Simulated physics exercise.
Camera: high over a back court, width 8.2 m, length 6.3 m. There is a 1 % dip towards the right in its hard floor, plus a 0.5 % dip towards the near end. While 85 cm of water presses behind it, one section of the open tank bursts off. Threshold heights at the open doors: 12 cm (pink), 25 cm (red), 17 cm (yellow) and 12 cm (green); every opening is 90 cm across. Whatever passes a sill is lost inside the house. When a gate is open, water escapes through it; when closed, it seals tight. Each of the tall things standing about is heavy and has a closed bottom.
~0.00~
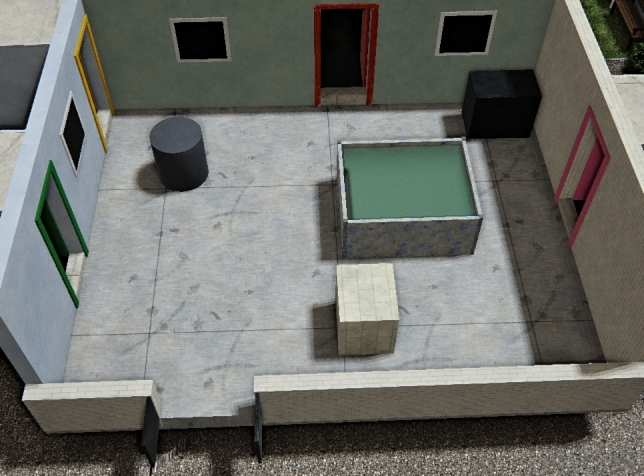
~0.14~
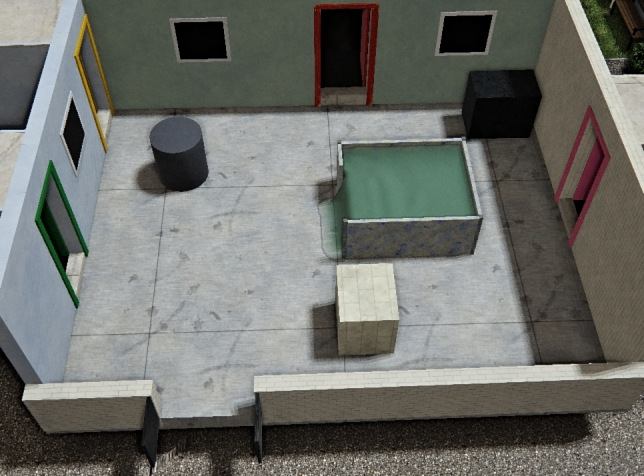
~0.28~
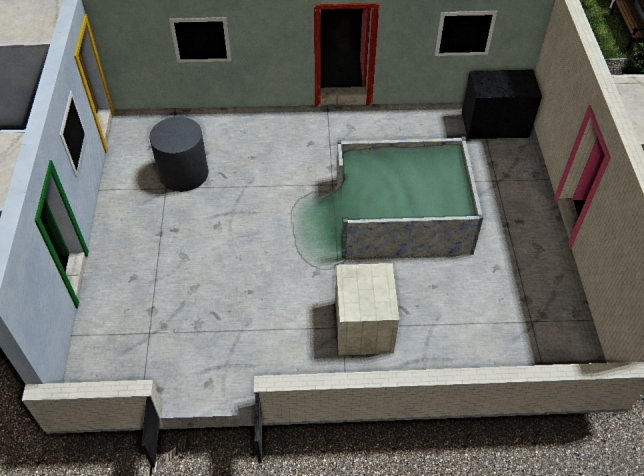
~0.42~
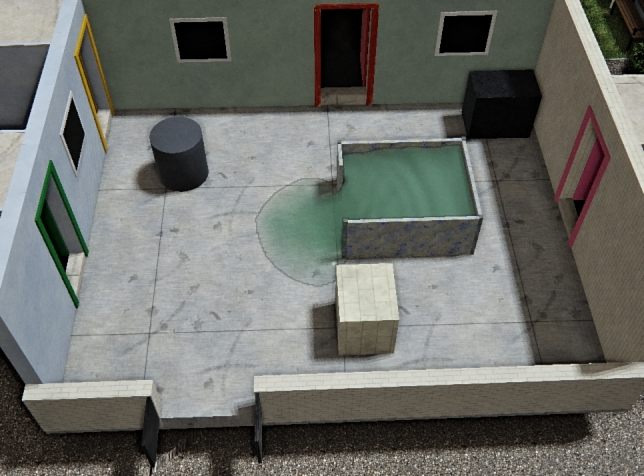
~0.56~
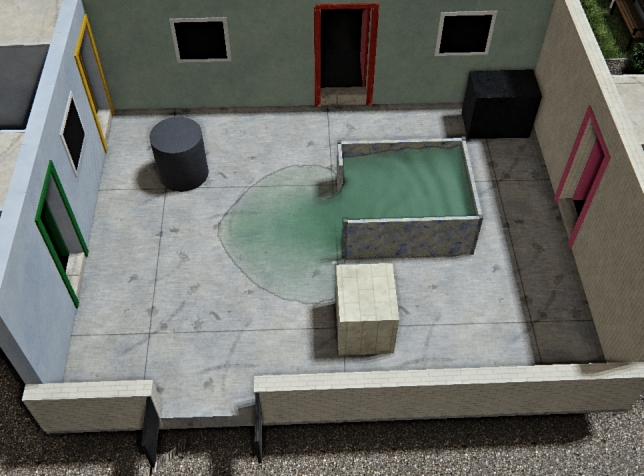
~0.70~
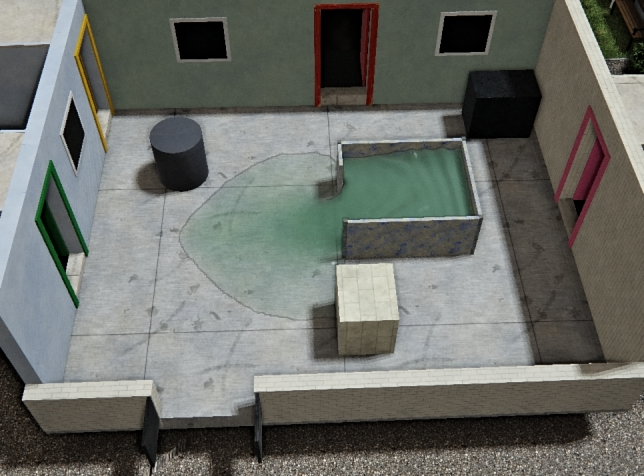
Green water burst out of the left side of an open tank in a walled courtyard, then spread leftward across the pale floor in a widening, rounded pool, passing behind a pale block.
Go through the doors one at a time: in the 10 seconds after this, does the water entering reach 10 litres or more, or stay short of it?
In order: The pink door will hold enough water back. The red door will hold enough water back. The yellow door will hold enough water back. The green door will not hold enough water back.
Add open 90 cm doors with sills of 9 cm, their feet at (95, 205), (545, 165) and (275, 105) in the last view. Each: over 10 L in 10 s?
Check each in turn: The first succeeds, the second fails, the third fails.
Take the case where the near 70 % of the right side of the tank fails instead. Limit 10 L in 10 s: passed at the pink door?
In that case, pink door: More than that.
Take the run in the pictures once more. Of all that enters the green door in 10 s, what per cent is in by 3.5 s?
Estimate: Around 90 per cent.
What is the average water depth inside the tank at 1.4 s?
Depth, averaged: Around 51 centimetres.
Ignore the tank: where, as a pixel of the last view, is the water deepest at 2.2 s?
In the last picture, around (59, 406).
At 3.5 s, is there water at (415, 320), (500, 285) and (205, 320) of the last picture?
Well, the first is untouched by it, the next untouched by it, the last drenched.
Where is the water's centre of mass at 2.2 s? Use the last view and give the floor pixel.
Balance point at about (284, 235).
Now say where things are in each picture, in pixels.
In the first picture, the open tank at (407, 182) is whole and still, 85 cm deep.
In the second picture, the front is at (327, 201), 0.7 m from the gap at (344, 217); 0.3 m2 of floor is under water; 85 cm left at the back of the open tank.
In the third picture, the front is at (301, 204), 0.9 m from the gap at (344, 218); 1.0 m2 of floor is under water; 85 cm left at the back of the open tank.
In the fourth picture, the front is at (263, 213), 1.4 m from the gap at (344, 219); 2.3 m2 of floor is under water; 84 cm left at the back of the open tank.
In the fifth picture, water pours out at (344, 219) and has run 2.1 m, to (225, 222); typically 6 cm deep outside, 76 cm at the open tank's back.
In the sixth picture, the front is at (185, 242), 2.7 m from the gap at (344, 219); 6.5 m2 of floor is under water; 71 cm left at the back of the open tank.
After 1.4 s water covers 35 % of the floor and is deepest (40 cm) near (333, 233); pink door not reached, red door not reached, yellow door not reached, green door 18 cm at the sill, 3 L in.
After 2.2 s water covers 45 % of the floor and is deepest (50 cm) near (59, 406); pink door not reached, red door not reached, yellow door 2 cm at the sill, 0 L in, green door 27 cm at the sill, 51 L in.
After 3.5 s water covers 50 % of the floor and is deepest (26 cm) near (73, 331); pink door not reached, red door not reached, yellow door 10 cm at the sill, 0 L in, green door 19 cm at the sill, 118 L in.
After 6.0 s water covers 65 % of the floor and is deepest (15 cm) near (328, 343); pink door not reached, red door 4 cm at the sill, 0 L in, yellow door 11 cm at the sill, 1 L in, green door 9 cm at the sill, 131 L in.
After 10.0 s water covers 95 % of the floor and is deepest (10 cm) near (563, 235); pink door 9 cm at the sill, 0 L in, red door 3 cm at the sill, 0 L in, yellow door 5 cm at the sill, 1 L in, green door 6 cm at the sill, 131 L in.
